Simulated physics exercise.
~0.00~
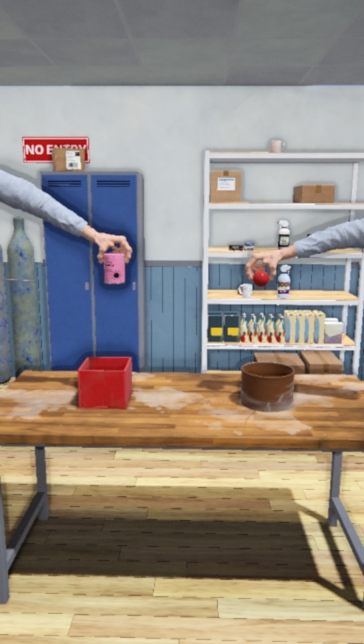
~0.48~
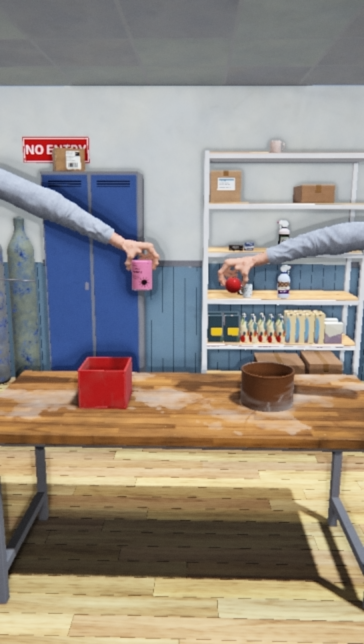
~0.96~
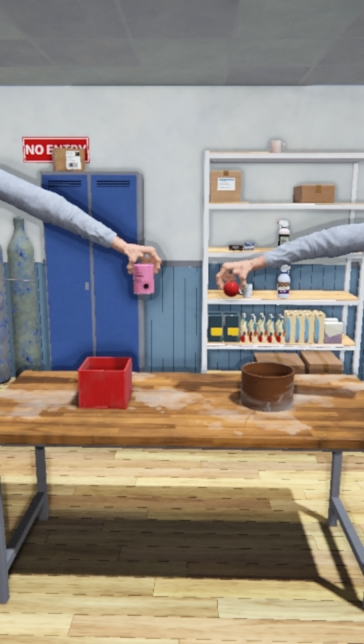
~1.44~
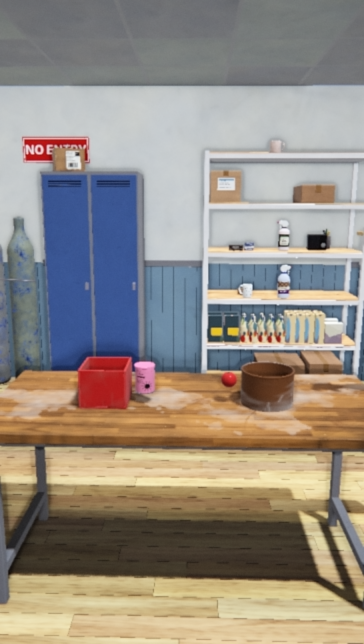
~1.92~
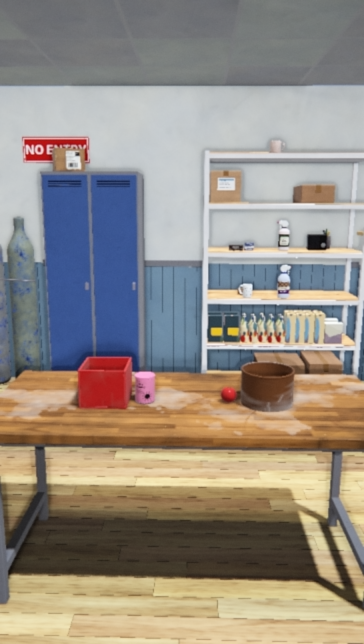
In a storage room with lockers and shelves, two hands hold a pink tin and a red tomato above a wooden table, move them inward and let go; the tin lands upright beside the red crate's right side, the tomato just left of the round brown bin.
